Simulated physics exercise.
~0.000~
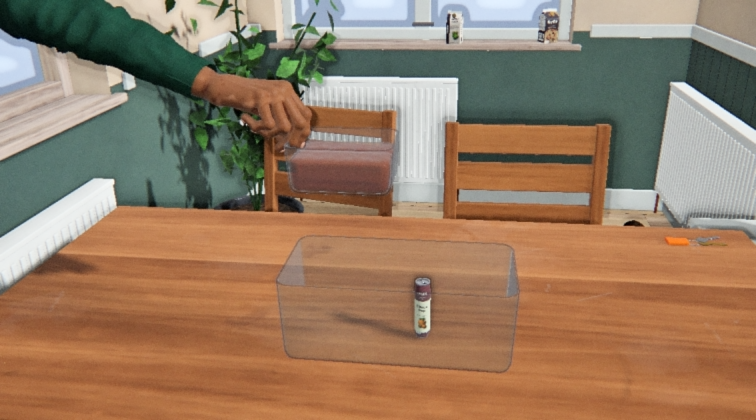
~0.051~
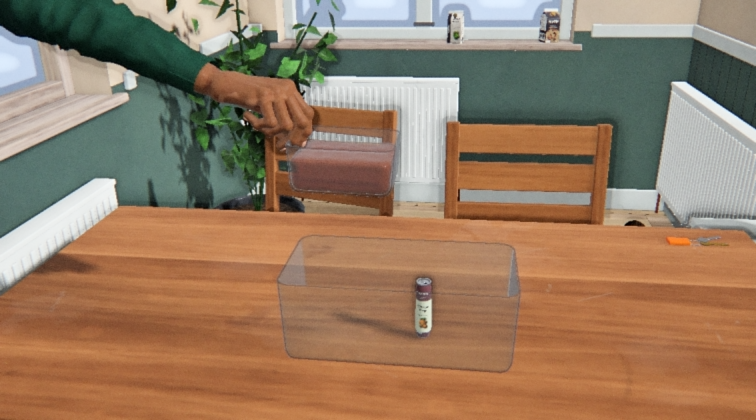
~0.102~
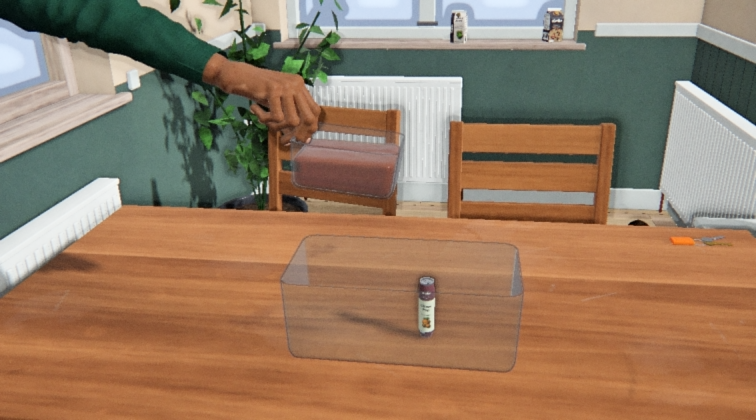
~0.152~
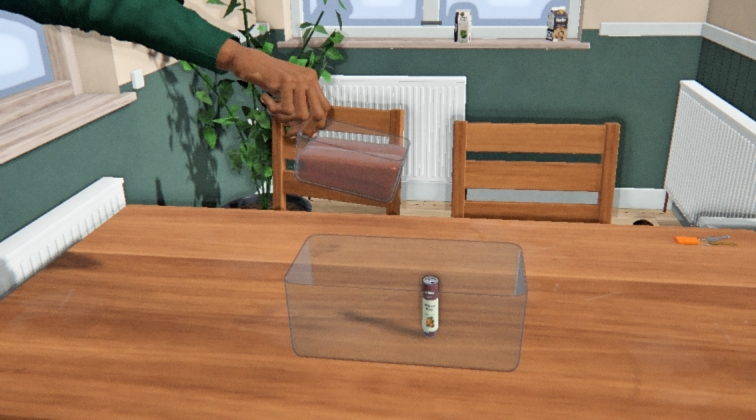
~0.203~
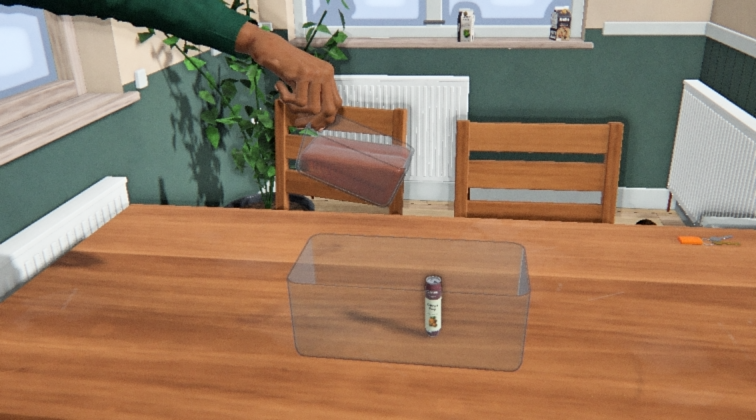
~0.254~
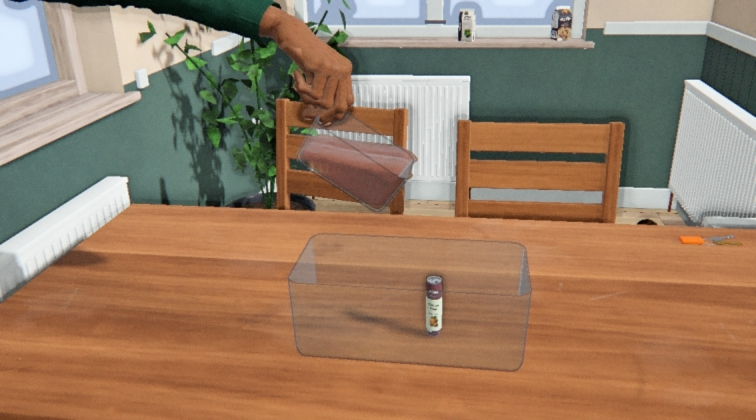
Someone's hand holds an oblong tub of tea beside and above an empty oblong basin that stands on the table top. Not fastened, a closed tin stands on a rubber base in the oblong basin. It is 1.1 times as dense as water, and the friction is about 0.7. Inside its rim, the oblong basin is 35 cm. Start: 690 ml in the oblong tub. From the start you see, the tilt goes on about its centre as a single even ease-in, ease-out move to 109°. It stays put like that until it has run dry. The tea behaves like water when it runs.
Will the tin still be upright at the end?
I'd say it will ride it out.
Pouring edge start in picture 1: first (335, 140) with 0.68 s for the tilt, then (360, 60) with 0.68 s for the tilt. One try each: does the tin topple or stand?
Try 1: Tipped over; try 2: Still standing.
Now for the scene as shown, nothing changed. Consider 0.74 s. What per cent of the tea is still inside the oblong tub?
What remains is about 2 percent of it all.
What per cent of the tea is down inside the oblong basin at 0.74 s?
About 92 per cent.
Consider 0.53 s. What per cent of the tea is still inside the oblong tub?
Portion remaining: Approx. 14 per cent.
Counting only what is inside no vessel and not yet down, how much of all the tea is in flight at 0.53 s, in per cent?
At that moment, about 48 percent.
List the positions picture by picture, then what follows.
In the first frame, tilt 0°; pouring edge (395, 141); surface from (296, 150) to (394, 152); the oblong basin's rim runs from (289, 259) to (516, 270); the tin's top is at (423, 284).
In the second frame, tilt 2°; pouring edge (397, 142); surface from (298, 149) to (395, 153).
In the third frame, tilt 6°; pouring edge (401, 146); surface from (301, 148) to (399, 153).
In the fourth frame, tilt 13°; pouring edge (407, 151); surface from (306, 145) to (404, 155).
In the fifth frame, tilt 22°; pouring edge (410, 160); surface from (308, 144) to (409, 156).
In the sixth frame, tilt 33°; pouring edge (410, 170); surface from (308, 143) to (403, 159); 3 per cent is over the edge.
Then, 0.53 s in, the tilt is 97° and 14 per cent is still to pour; the tin stands where it began.
Then, 0.74 s in, the tilt is 109° and 2 per cent is still to pour; the tin stands where it began.
Then, 0.95 s in, the tilt is 109° and 0 per cent is still to pour; the tin stands where it began.
Then, 1.18 s in, the tilt is 109° and 0 per cent is still to pour; the tin stands where it began.
Finally, the tin stands where it began.
